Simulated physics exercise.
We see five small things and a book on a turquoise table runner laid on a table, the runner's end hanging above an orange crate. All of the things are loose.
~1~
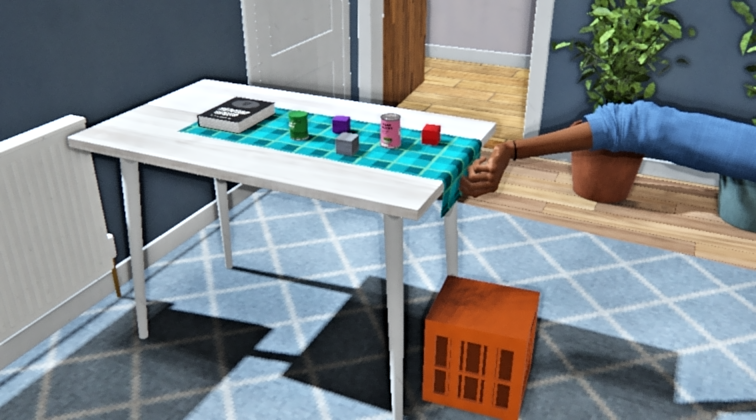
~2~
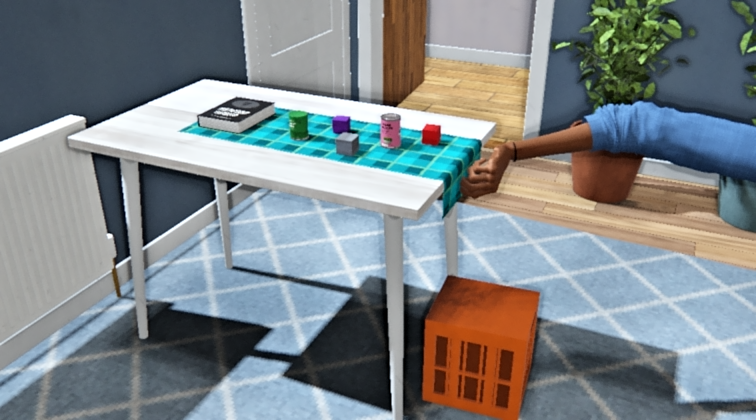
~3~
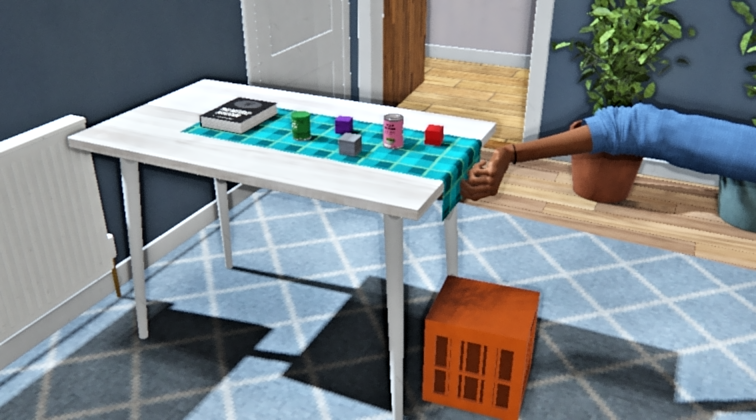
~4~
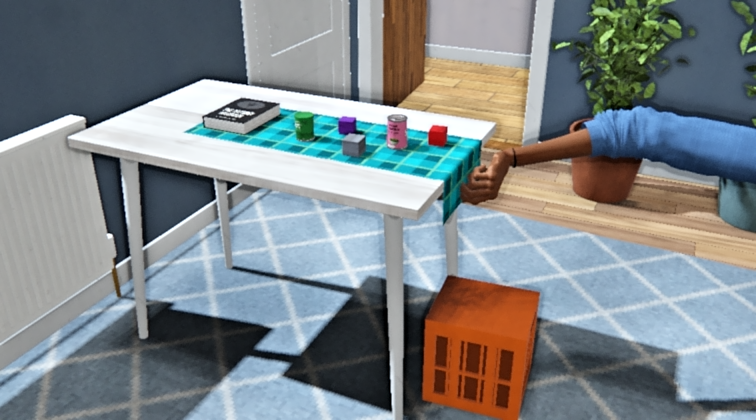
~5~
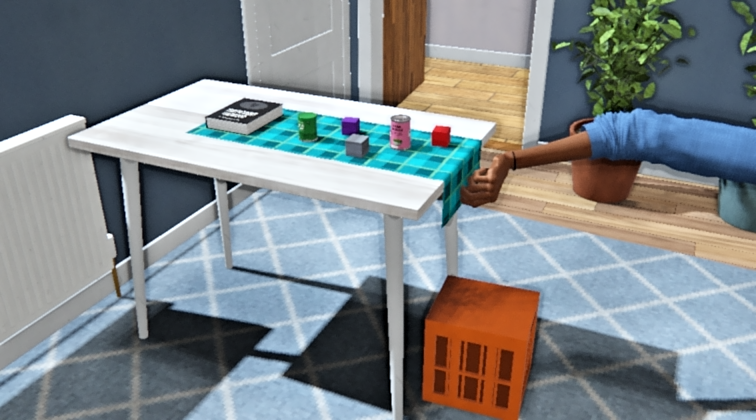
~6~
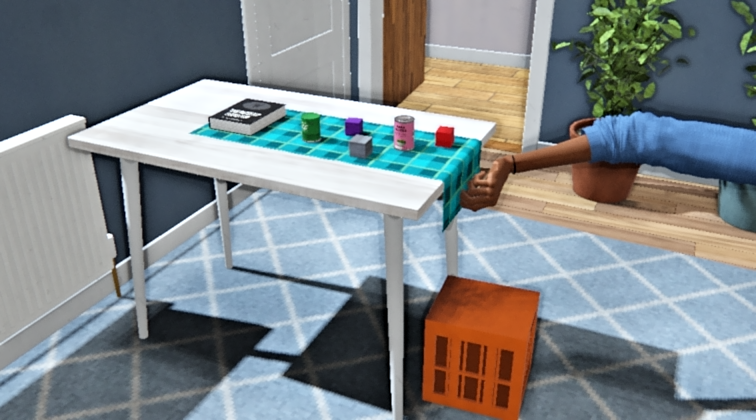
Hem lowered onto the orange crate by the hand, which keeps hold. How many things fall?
Three items fall.
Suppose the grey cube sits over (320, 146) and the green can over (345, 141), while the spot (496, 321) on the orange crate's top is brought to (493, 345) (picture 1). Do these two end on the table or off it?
The grey cube is carried off, the green can falls.
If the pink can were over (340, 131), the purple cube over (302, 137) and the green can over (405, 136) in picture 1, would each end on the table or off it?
For the pink can it's staying, for the purple cube it's staying, for the green can it's falling.
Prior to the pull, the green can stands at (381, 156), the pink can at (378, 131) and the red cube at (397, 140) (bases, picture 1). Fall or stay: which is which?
Looks like the green can ends up down, the pink can ends up down, and the red cube ends up down.
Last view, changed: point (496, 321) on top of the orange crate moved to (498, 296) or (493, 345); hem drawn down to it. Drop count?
Then 2, then 4.
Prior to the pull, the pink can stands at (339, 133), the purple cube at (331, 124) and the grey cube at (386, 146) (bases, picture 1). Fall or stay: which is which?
I'd say the pink can hangs on, the purple cube hangs on, and the grey cube takes a fall.
Soon after, hem near (460, 252); red cube gone.
After that, hem on the crate; red cube, pink can and grey cube gone.
In the end, hem on the crate; red cube, pink can and grey cube gone. It carries off three.
